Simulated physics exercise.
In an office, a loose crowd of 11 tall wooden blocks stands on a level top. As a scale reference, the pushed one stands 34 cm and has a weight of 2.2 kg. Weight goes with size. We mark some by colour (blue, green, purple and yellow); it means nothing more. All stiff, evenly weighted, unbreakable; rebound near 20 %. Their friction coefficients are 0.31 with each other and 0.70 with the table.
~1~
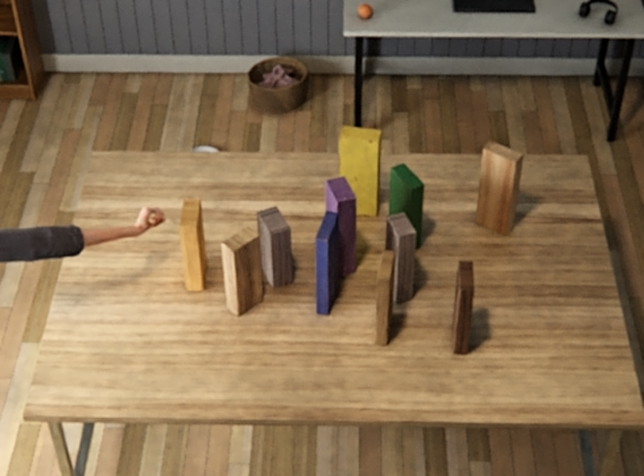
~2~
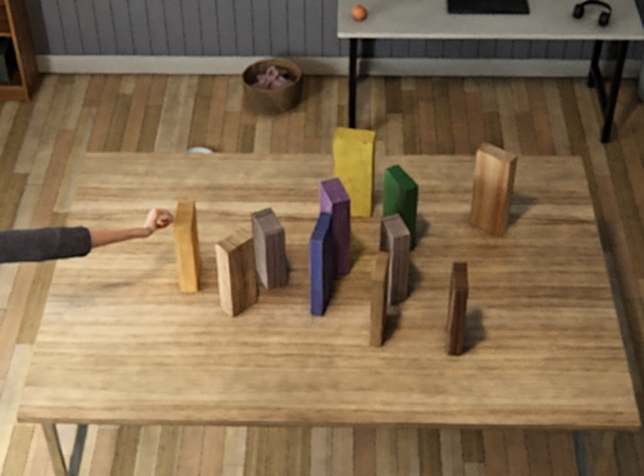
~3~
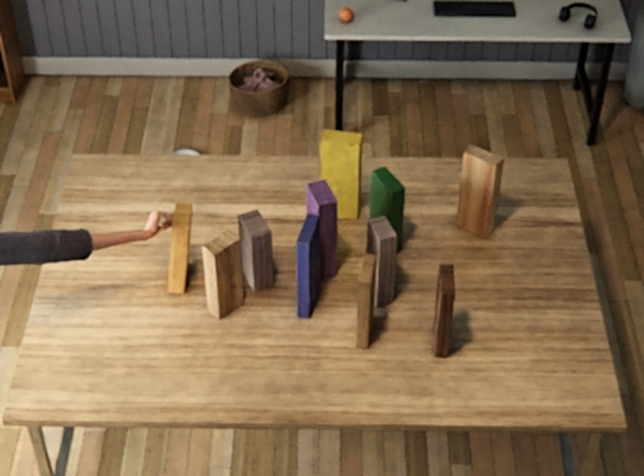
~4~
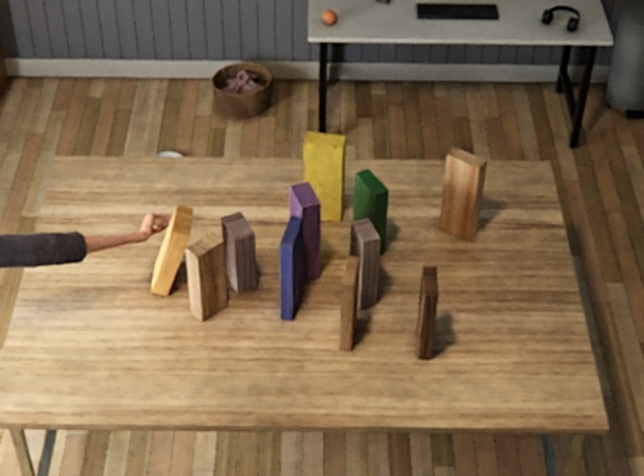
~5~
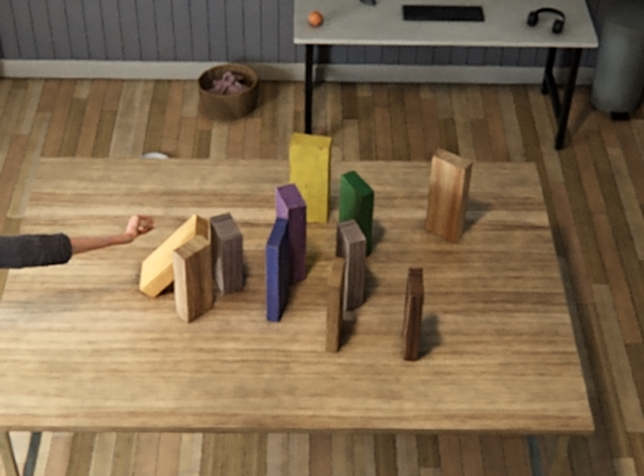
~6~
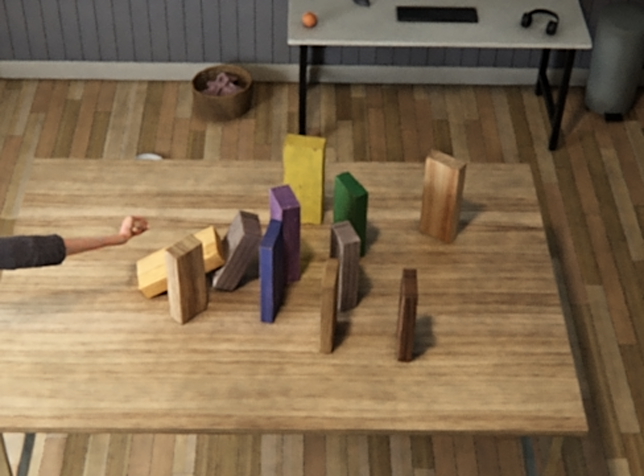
The footage shows a hand reaching from the left to push an orange-yellow block among upright wooden blocks on a table; the block tips rightward into a gray-brown one, which leans over toward a purple block as the hand draws back.
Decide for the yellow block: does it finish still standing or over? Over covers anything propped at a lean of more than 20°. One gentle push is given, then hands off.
It finishes still standing.
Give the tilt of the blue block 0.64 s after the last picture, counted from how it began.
Some 0°.
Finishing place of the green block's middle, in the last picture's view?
Somewhere around pixel (382, 221).
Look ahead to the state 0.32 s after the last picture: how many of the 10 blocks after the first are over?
2 by then.
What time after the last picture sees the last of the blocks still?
At roughly 1.0 seconds.
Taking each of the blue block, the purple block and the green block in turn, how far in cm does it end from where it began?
Moved: Blue 0, purple 30, green 20.
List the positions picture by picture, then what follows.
In the first frame (places mark the middle of the side facing us; the camera pans a little), finger (160, 217) 7 cm from the first block; yellow block (358, 178); blue block (322, 278); green block (399, 211); the rest undisturbed.
The second frame shows finger (169, 218) 13 mm from the first block; yellow block (352, 179).
The third frame shows finger (170, 220) pushing; yellow block (339, 181); the rest undisturbed.
The fourth frame shows finger (164, 222) stopped; yellow block (323, 183); the rest undisturbed.
The fifth frame shows finger (150, 224) stopped; yellow block (309, 185); the rest undisturbed.
The sixth frame shows finger (144, 225) stopped; yellow block (303, 186); blue block (266, 286); green block (343, 219); steepest lean 25°, the block at (238, 263); 1 of the 10 other blocks over.
Then, 0.32 s after the last picture, 2 of the 10 other blocks over; yellow block unmoved; purple block leaning 25°.
Then, 0.64 s after the last picture, 3 of the 10 other blocks over; yellow block unmoved; purple block lying flat.
At rest, 3 of the 10 other blocks over; yellow block unmoved; green block lying flat; purple block lying flat. Seven left standing. As the last picture would show them, middles, yellow block near (304, 180), green block near (382, 221).
